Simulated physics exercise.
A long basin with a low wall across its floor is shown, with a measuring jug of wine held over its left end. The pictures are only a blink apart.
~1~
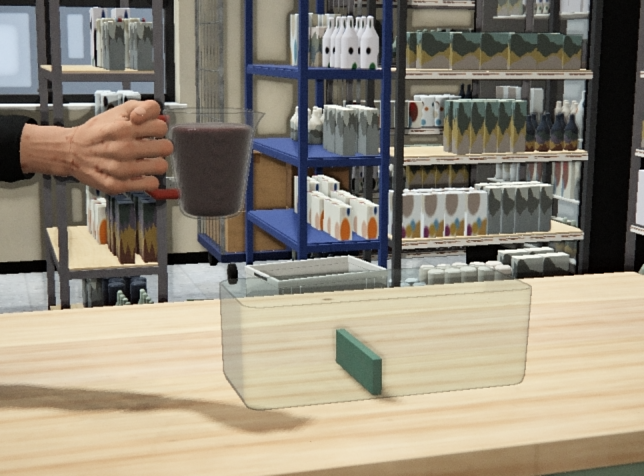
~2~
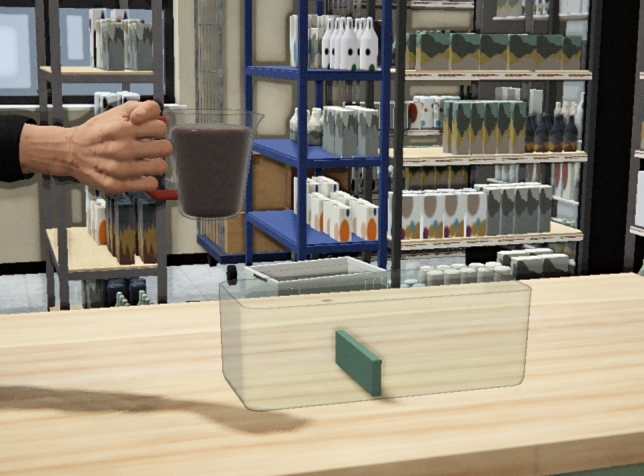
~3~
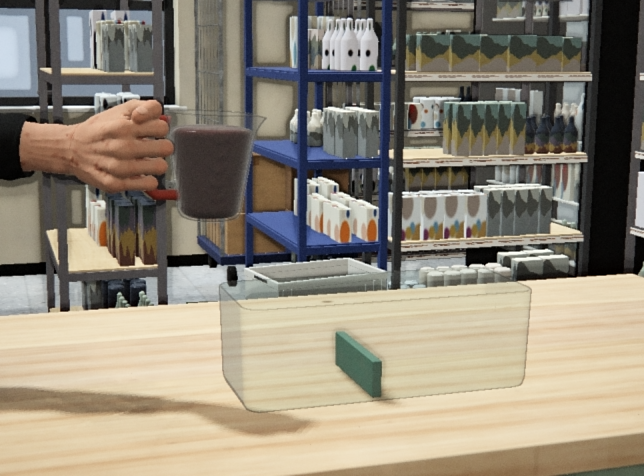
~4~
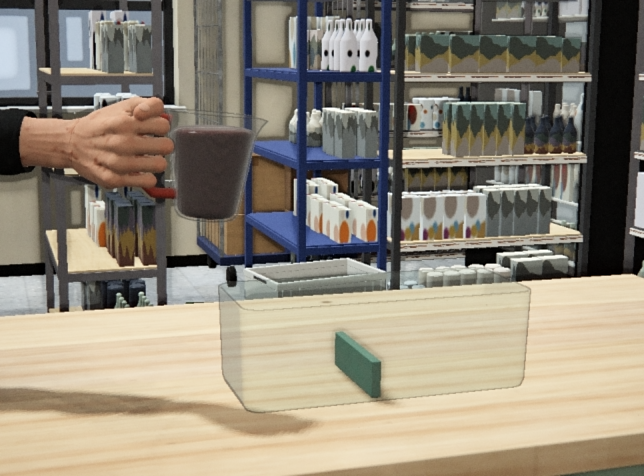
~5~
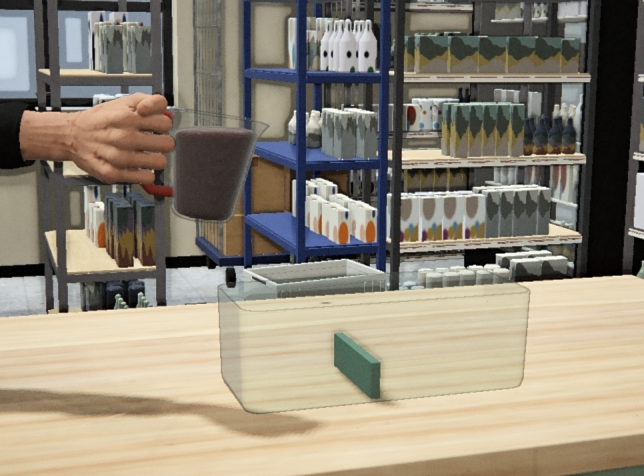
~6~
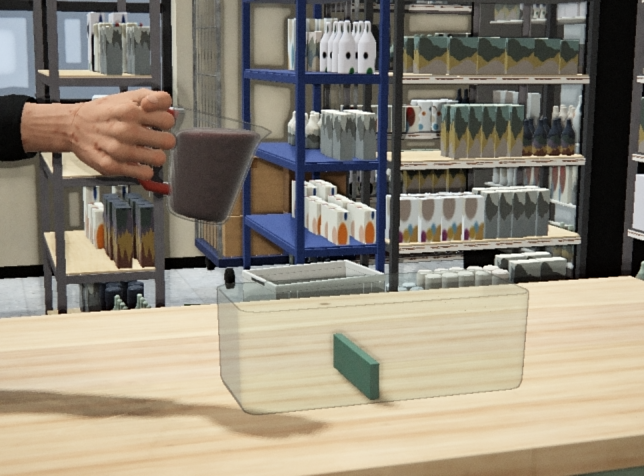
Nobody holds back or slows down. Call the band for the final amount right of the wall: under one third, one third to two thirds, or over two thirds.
Band: Under one third.
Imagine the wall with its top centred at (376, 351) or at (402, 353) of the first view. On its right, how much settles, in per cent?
Case 1: 10 %; case 2: 15 %.
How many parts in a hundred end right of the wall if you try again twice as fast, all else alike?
Roughly 5 in a hundred.
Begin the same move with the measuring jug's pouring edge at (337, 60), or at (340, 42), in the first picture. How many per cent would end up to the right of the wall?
Roughly 90 per cent, then roughly 90 per cent.
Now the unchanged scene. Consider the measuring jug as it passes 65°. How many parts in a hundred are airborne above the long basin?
15 %.
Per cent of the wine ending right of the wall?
Roughly 5 %.
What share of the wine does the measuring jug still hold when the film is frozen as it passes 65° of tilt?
Amount still in: Approx. 75 %.
A moment on, the measuring jug is tipped part way and 75 per cent is still to pour, 8 is left of the wall and 0 right of it.
Next, the measuring jug is tipped on its side and 20 per cent is still to pour, 60 is left of the wall and 0 right of it.
Then the measuring jug is tipped right over and 0 per cent is still to pour, 93 is left of the wall and 3 right of it.
Later the measuring jug is tipped right over and 0 per cent is still to pour, 93 is left of the wall and 4 right of it.
At rest 93 per cent lies left of the wall, 4 right of it and 3 outside.
